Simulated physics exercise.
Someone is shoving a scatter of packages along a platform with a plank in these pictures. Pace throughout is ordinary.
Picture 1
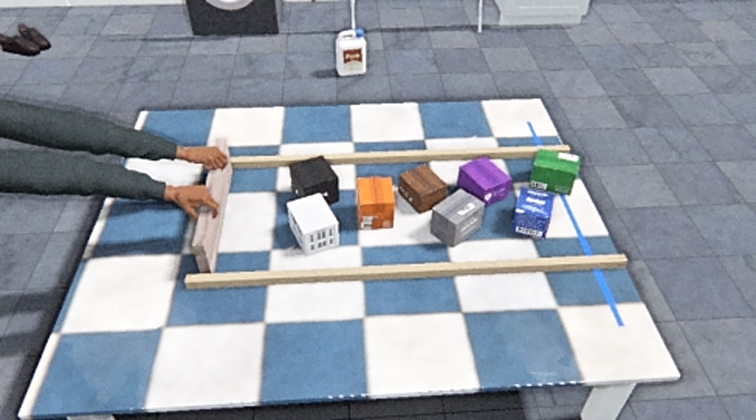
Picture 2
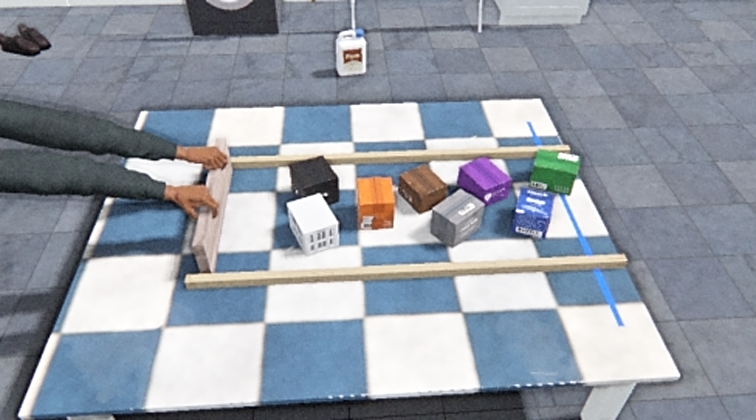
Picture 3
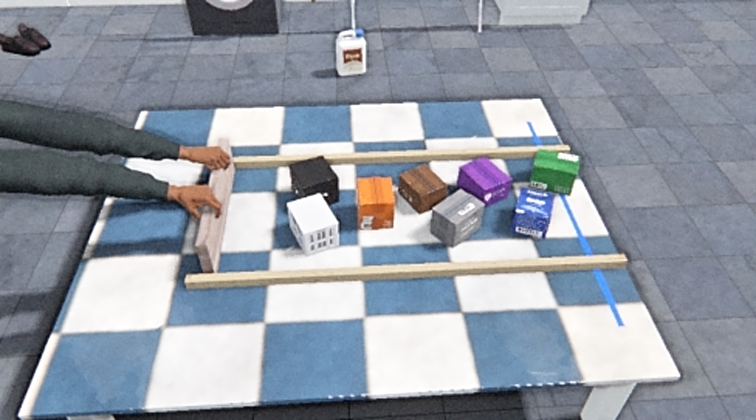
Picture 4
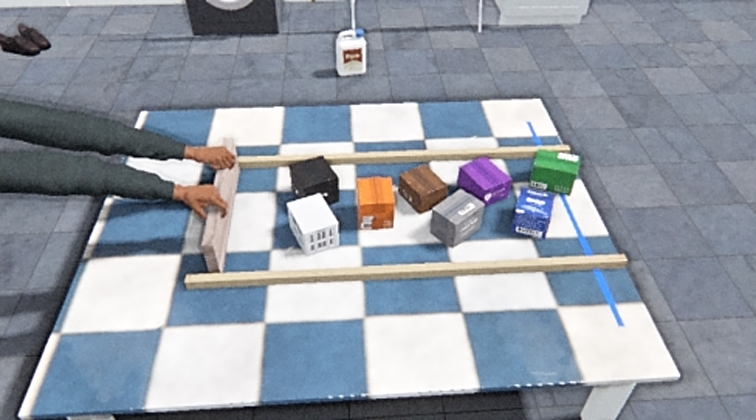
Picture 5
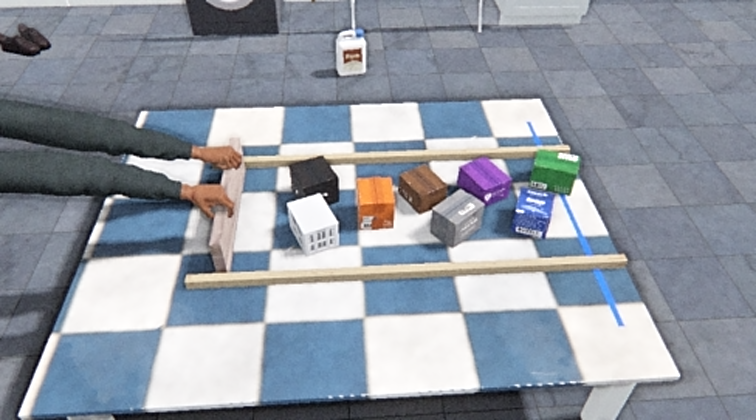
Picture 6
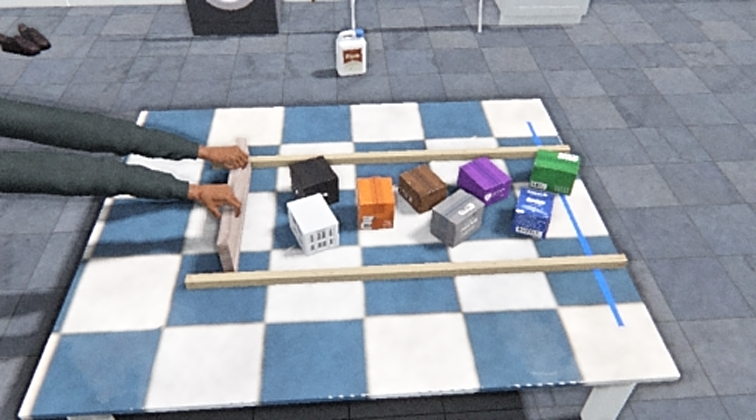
The video shows two hands gradually sliding an upright wooden plank a short way to the right between two rails on a blue-and-white checkered table, while eight colored boxes and a blue tape line ahead stay still.
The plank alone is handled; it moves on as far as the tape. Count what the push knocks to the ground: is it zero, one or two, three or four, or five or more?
I reckon the ones pushed off reach five at the very least.
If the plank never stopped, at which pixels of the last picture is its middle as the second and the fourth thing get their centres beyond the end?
Its middle is near (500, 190) and then near (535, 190).
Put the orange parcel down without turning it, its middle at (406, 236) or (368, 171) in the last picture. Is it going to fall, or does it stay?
Note, in order: Drops; ends up still on.
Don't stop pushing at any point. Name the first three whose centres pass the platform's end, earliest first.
I'd say the green parcel leads, followed by the purple parcel, then the blue box.
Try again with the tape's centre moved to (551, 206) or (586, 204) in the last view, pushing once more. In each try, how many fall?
6, then 8.
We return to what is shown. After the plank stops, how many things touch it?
The count comes out at 2.
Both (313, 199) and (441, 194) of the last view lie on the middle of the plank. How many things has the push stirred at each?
Moved so far: 2, later 8.
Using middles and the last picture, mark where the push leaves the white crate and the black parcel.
Close to (597, 216); the other close to (581, 177).
Soon after, none off yet; green parcel at rest near (554, 172); blue box at rest near (533, 213); purple parcel moving near (485, 180).
In the end, the number that fall off is five or more; gone, orange parcel, brown box, grey parcel, purple parcel, blue box and green parcel.
